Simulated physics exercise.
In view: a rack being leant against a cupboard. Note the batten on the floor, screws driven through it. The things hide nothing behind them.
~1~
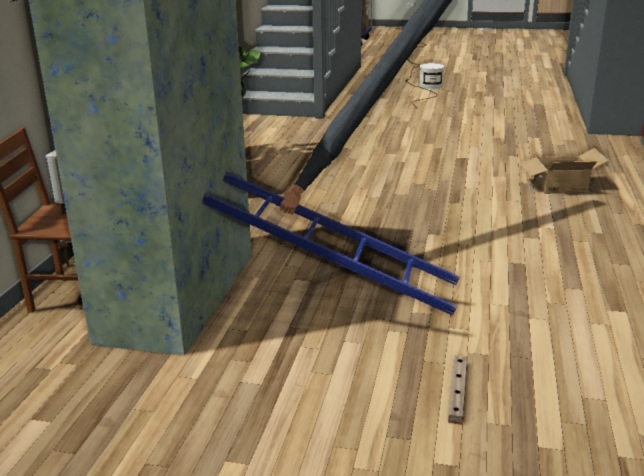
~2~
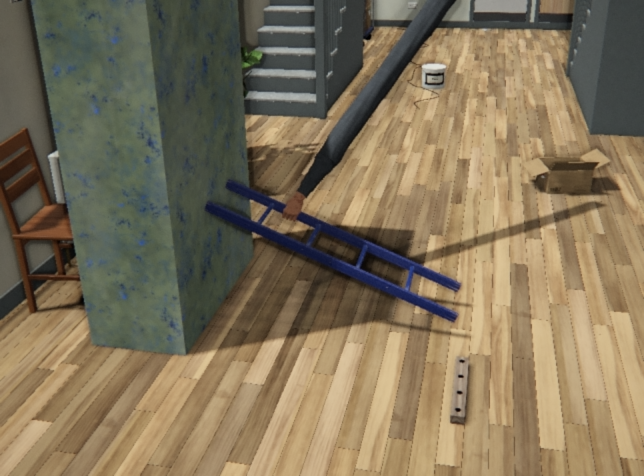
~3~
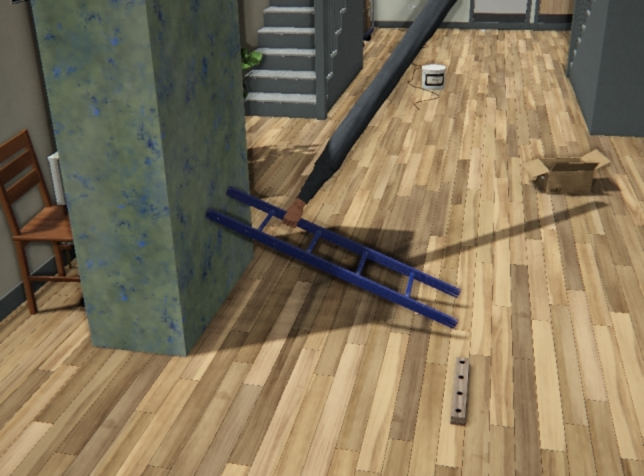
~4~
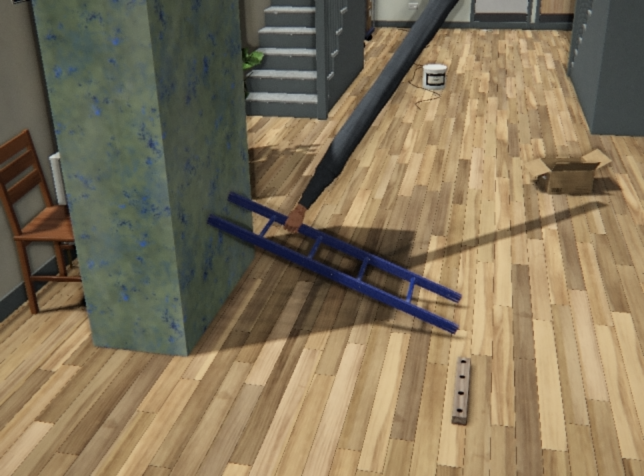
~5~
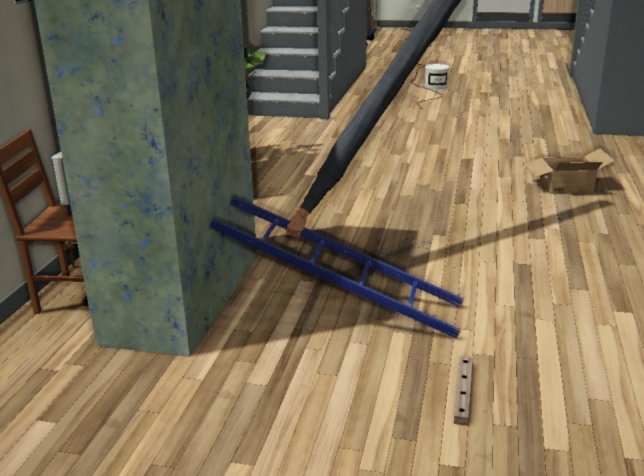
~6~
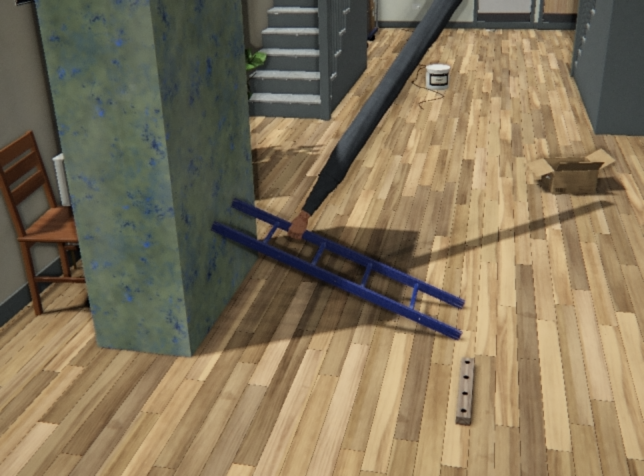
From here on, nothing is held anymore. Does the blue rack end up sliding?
Skids out.
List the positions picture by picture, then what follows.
Still on the way; blue rack (335, 241); batten (458, 388), in the first picture.
Still on the way; blue rack (337, 248); batten (460, 389), in the second picture.
Still on the way; blue rack (337, 255); batten (460, 389), in the third picture.
Still on the way; blue rack (338, 260); batten (462, 389), in the fourth picture.
Still on the way; blue rack (340, 264); batten (464, 389), in the fifth picture.
In place, still held; blue rack (342, 266); batten (465, 390), in the sixth picture.
Then, 0.24 s after the last picture, blue rack tipped 9° from how it was near (347, 283).
Then, 0.36 s after the last picture, blue rack tipped 22° from how it was near (352, 311).
At rest, the blue rack slides out and falls, near (353, 309).
